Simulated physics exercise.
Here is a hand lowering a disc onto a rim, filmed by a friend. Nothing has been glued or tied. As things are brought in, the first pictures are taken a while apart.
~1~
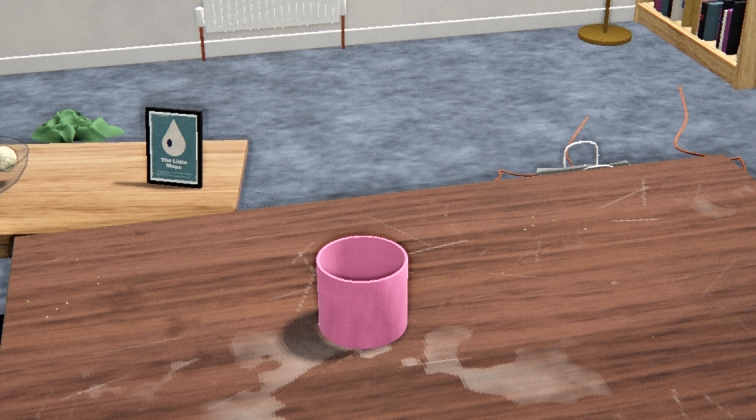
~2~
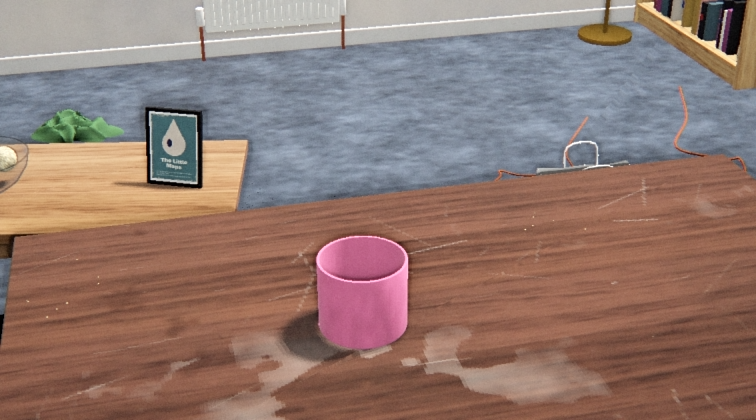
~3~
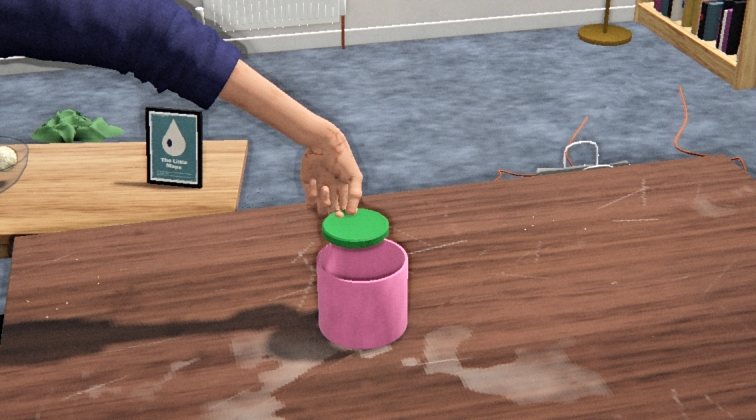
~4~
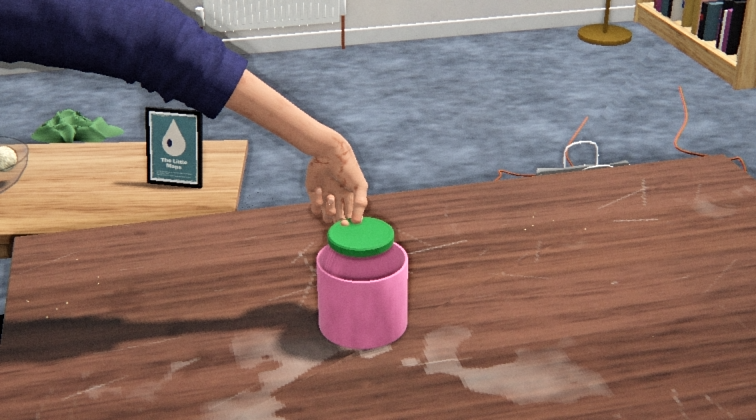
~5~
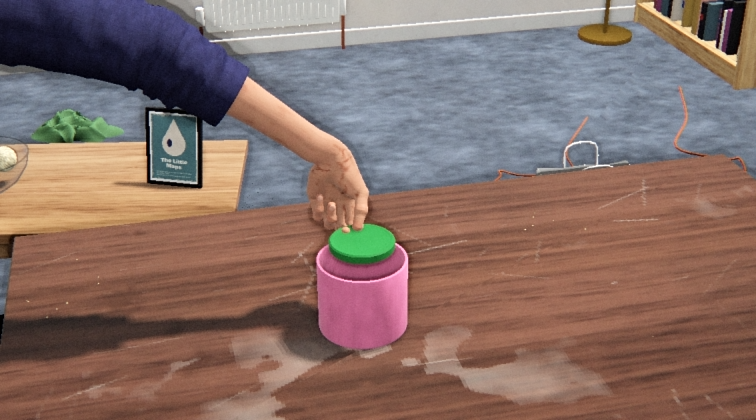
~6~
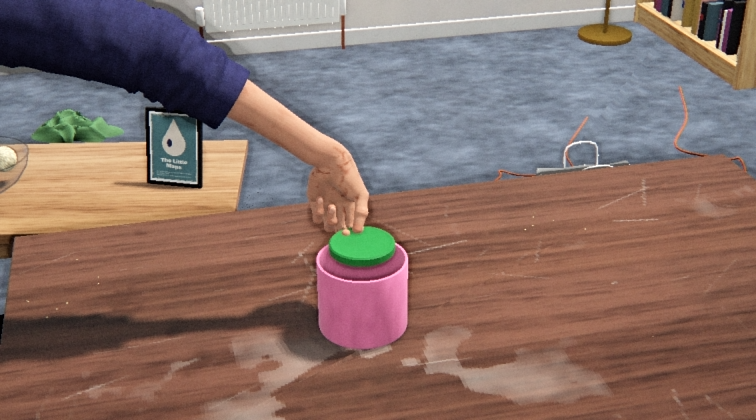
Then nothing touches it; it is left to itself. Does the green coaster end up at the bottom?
Yes.
Then, 0.14 s on from there, green coaster displaced a little near (362, 275).
In the end, the green coaster drops inside, near (363, 318).
